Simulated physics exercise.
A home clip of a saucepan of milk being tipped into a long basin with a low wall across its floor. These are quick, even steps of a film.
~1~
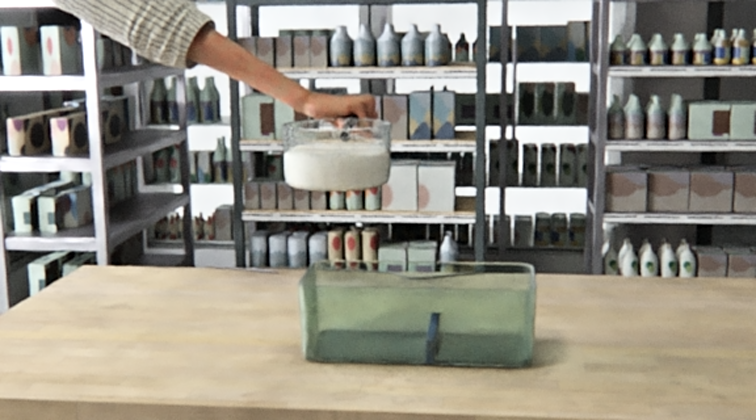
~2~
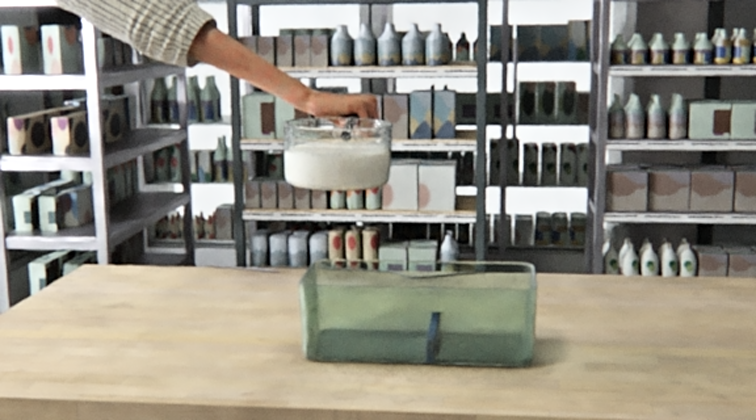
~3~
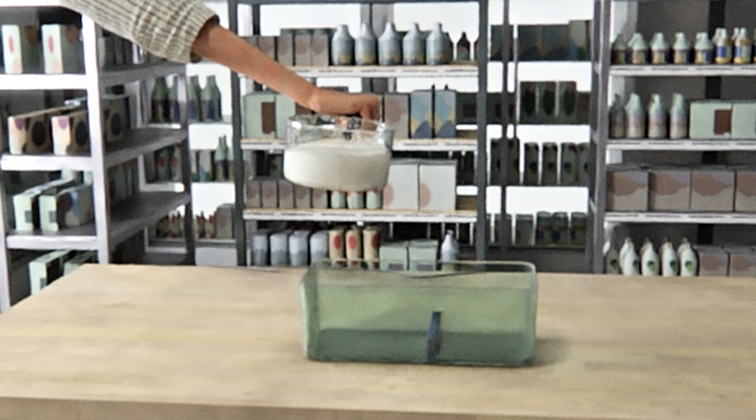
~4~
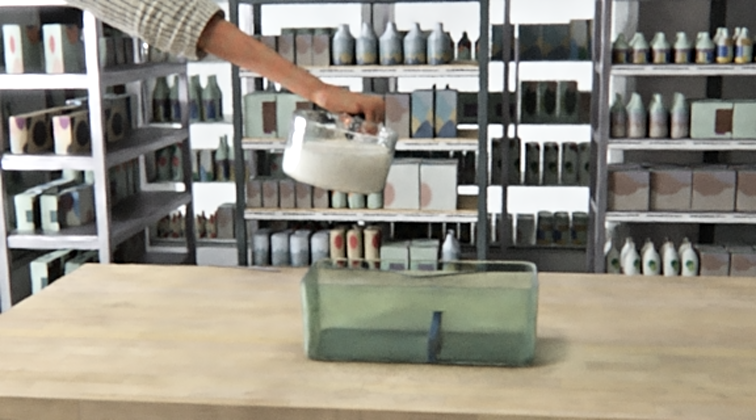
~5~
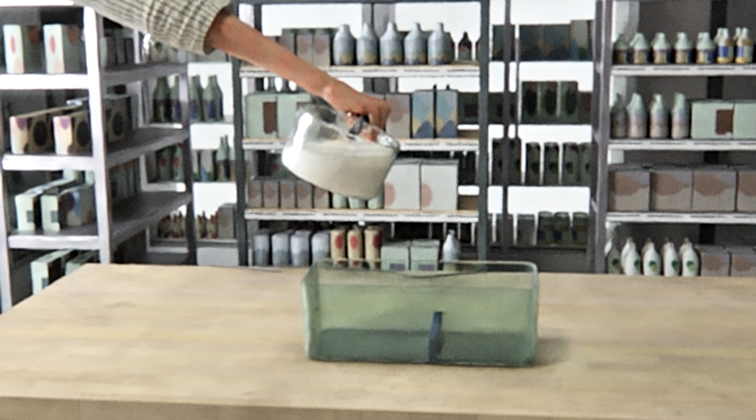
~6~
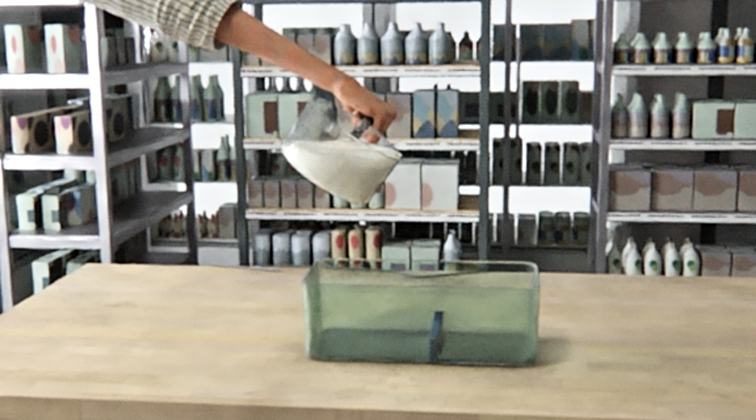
A hand in a light knitted sleeve reaches in from the upper left, holding a clear pan of white milk above a pale wooden table, seen from the front with shelves of bottles and boxes behind. Below it sits a long greenish glass basin with a low dark wall inside. The hand tilts the pan steadily further, its right side dipping, while the basin and camera stay still.
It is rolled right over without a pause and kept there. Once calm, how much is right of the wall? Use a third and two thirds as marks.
It comes to from a third to two thirds.
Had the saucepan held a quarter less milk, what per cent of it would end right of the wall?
It comes to 30 per cent or so.
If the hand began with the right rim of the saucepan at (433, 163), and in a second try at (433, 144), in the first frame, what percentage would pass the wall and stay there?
First some 80, then 80 per cent.
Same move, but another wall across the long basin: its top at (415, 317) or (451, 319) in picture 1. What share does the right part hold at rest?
In turn 75 and 10 in a hundred.
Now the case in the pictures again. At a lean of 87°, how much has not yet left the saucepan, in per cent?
Close to 40 per cent.
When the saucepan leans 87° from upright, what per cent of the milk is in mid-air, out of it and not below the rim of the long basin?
About 45 per cent.
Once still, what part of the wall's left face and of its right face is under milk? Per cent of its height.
Some 50 per cent left and 60 right.
A moment on, the saucepan is tipped on its side and 41 per cent is still to pour, 3 is left of the wall and 12 right of it.
Next, the saucepan is tipped right over and 12 per cent is still to pour, 26 is left of the wall and 49 right of it.
Then the saucepan is tipped right over and 2 per cent is still to pour, 45 is left of the wall and 48 right of it.
Later the saucepan is tipped right over and 0 per cent is still to pour, 50 is left of the wall and 48 right of it.
Finally, 51 per cent lies left of the wall, 48 right of it and 1 outside.
